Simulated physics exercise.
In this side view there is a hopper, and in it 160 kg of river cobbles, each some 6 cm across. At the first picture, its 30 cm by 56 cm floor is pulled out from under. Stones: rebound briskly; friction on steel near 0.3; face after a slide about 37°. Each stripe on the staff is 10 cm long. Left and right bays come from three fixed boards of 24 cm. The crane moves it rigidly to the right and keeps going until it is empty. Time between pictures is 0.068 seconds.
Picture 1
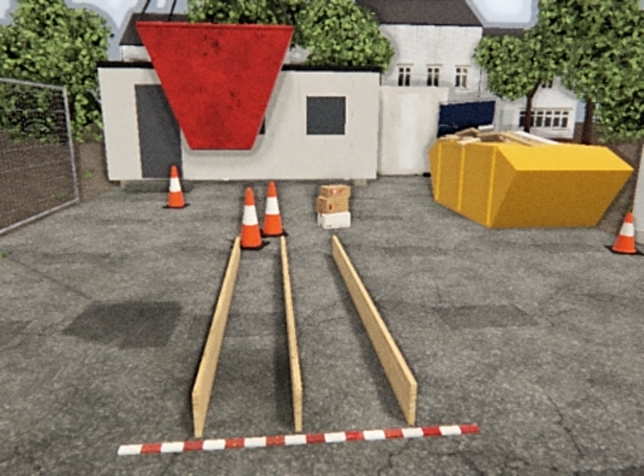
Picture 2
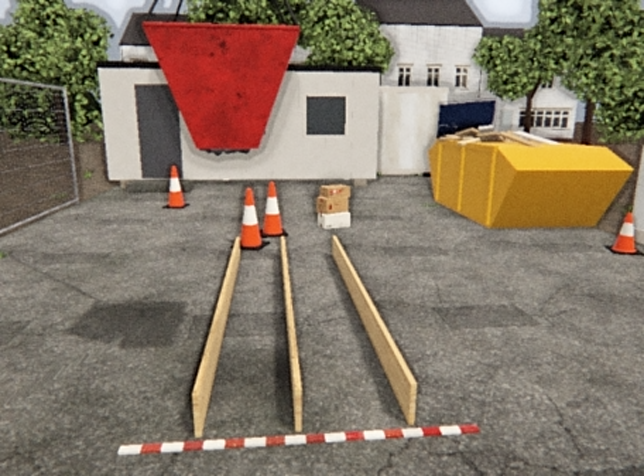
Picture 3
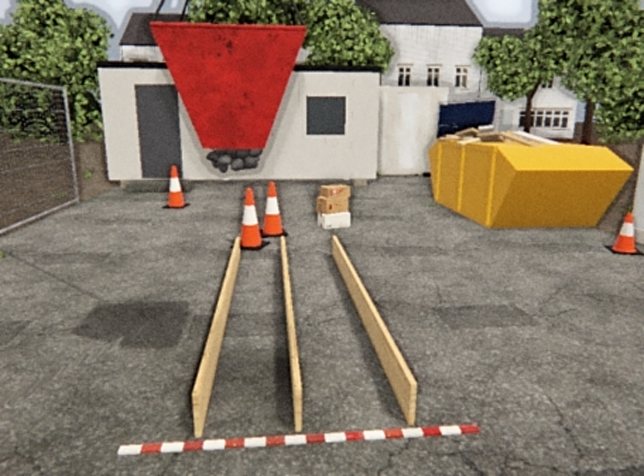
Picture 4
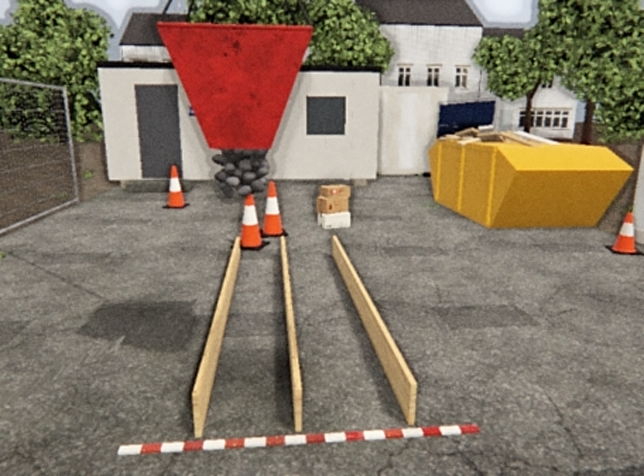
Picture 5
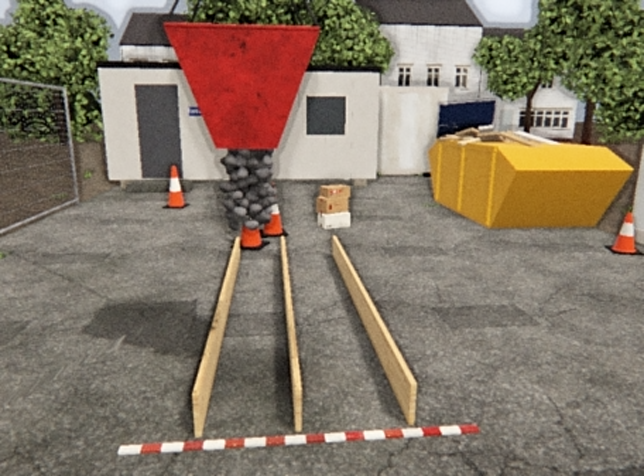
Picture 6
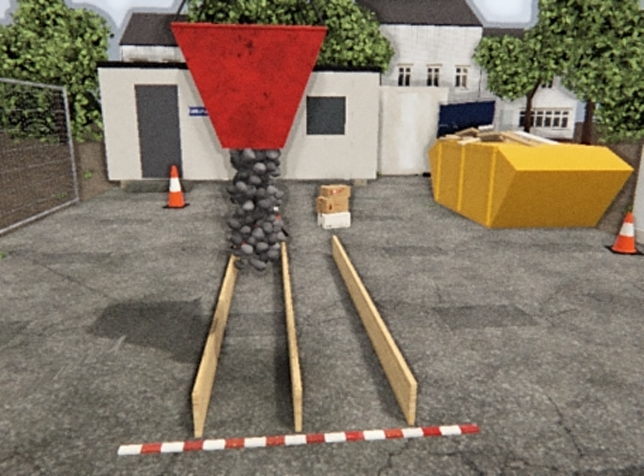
A red hopper slid to the right above a paved yard, and dark rounded stones began dropping from its bottom in a lengthening stream that came down over the orange cones near the wooden boards.
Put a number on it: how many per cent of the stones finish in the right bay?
Around 40 per cent finish in the right bay.
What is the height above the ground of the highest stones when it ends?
Max stone height at rest approx 22 cm.
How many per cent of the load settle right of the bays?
0 in a hundred, roughly.
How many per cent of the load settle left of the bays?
About 0 percent of the load.
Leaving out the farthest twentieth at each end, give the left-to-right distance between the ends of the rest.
Around 100 centimetres.
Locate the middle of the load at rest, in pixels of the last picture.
(277, 364).
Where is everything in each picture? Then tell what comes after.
In the first picture, the outlet is at (221, 139); nothing has dropped yet.
In the second picture, the outlet is at (227, 139); 3 % is out.
In the third picture, outlet at (234, 139), the stream shows down to (242, 163); 88 % still inside.
In the fourth picture, outlet at (240, 139), the stream shows down to (249, 187); 78 % still inside.
In the fifth picture, outlet at (247, 139), the stream shows down to (255, 218); 67 % still inside.
In the sixth picture, outlet at (253, 139), the stream shows down to (265, 252); 53 % still inside.
Then, 0.4 s after the last picture, 0 % in the hopper, 76 % falling or lying in the left bay, 24 % falling or lying in the right bay; the stones farthest right are at (339, 360).
Then, 0.8 s after the last picture, 0 % in the hopper, 59 % falling or lying in the left bay, 40 % falling or lying in the right bay; the stones farthest right are at (375, 355).
Then, 1.4 s after the last picture, 0 % in the hopper, 59 % falling or lying in the left bay, 40 % falling or lying in the right bay; the stones farthest right are at (387, 372).
Then, 2.3 s after the last picture, 0 % in the hopper, 59 % falling or lying in the left bay, 40 % falling or lying in the right bay; the stones farthest right are at (387, 372).
Then, 4.2 s after the last picture, 0 % in the hopper, 59 % in the left bay, 40 % in the right bay; the stones farthest right are at (387, 372).
